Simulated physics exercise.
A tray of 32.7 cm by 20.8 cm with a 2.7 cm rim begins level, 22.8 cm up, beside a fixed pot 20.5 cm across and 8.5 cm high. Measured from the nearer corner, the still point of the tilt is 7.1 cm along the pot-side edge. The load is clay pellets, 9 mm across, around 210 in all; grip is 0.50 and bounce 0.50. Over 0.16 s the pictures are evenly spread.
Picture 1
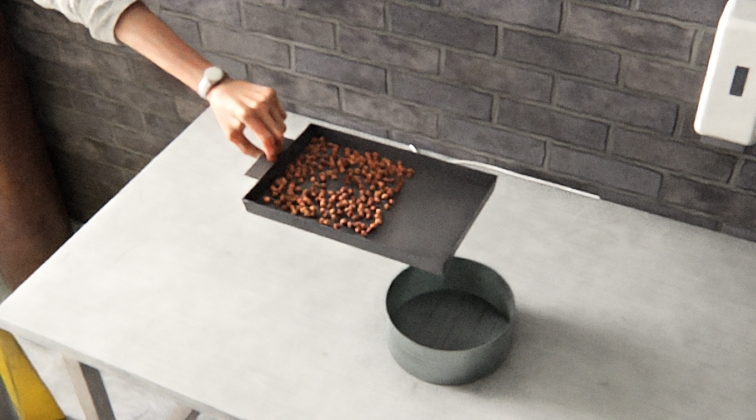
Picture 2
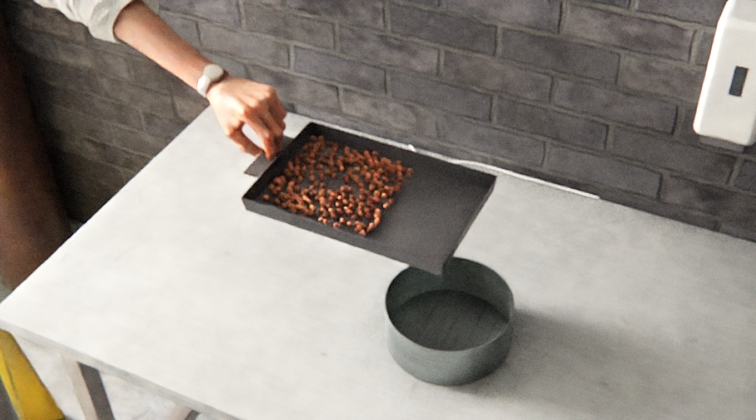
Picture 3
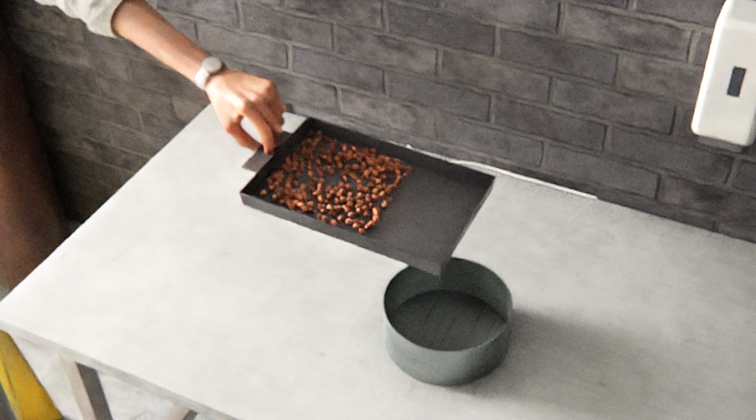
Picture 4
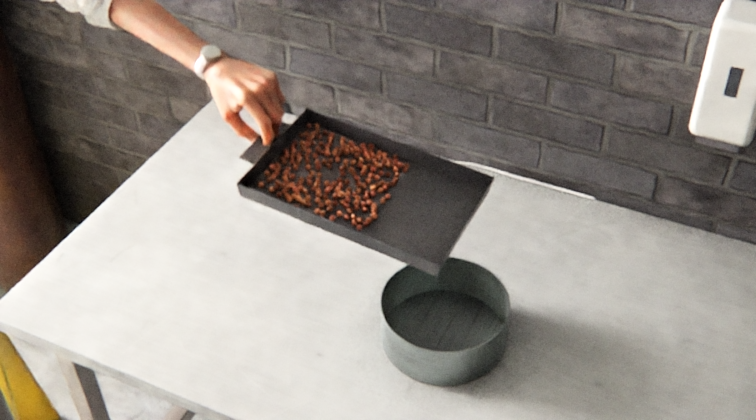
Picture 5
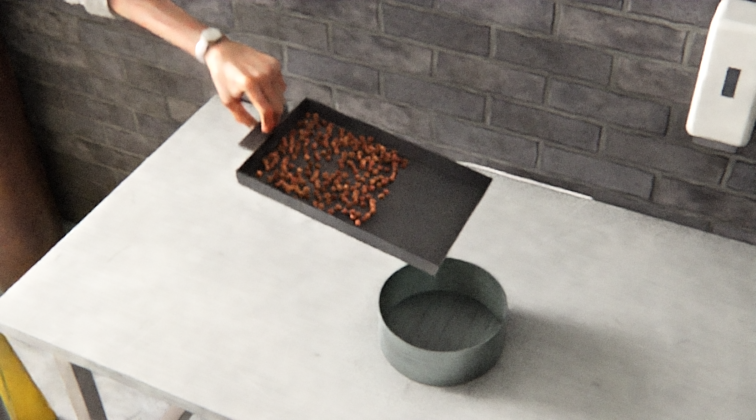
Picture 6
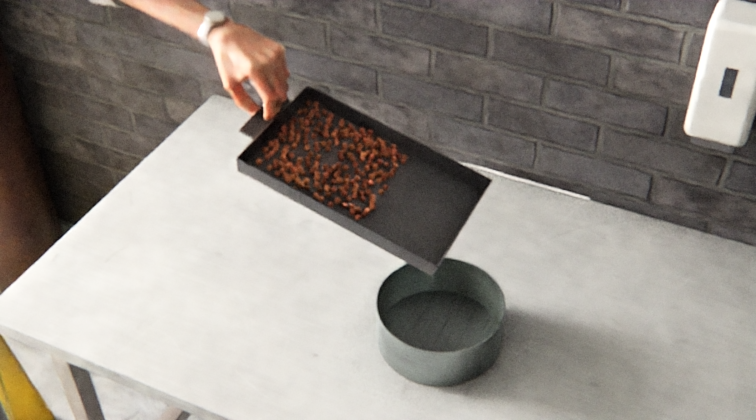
A hand slowly raises the left end of a dark tray holding small reddish-brown pellets.
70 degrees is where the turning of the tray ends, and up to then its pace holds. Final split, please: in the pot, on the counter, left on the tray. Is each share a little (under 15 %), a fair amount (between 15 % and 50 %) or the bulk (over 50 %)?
Pot: A little; counter: The bulk; tray: A fair amount.
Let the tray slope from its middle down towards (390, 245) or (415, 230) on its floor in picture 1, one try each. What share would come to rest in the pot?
First try: Around 5 percent; second try: Around 5 percent.
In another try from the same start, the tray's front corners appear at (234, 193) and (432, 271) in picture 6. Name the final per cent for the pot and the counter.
Final per cent - pot 5, counter 20.
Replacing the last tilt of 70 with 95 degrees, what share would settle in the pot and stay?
Roughly 20 percent.
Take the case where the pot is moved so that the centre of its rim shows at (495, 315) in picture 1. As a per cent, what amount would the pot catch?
I'd expect near 40 per cent.
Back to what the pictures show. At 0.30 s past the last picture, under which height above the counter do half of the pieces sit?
Roughly 36 centimetres, more or less.
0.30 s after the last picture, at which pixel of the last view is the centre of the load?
The middle of the load should be at about (427, 142) by then.
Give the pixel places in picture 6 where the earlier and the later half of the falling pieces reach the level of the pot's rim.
First half close to (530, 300), second half close to (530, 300).
Then, 0.18 s after the last picture, tilt 44 degrees; the tray holds 100 %, the pot 0 %.
Then, 0.30 s after the last picture, tilt 63 degrees; the tray holds 100 %, the pot 0 %.
Then, 0.55 s after the last picture, tilt 70 degrees; the tray holds 35 %, the pot 0 %.
In the end, pot 5 %, counter 65 %, tray 35 %.
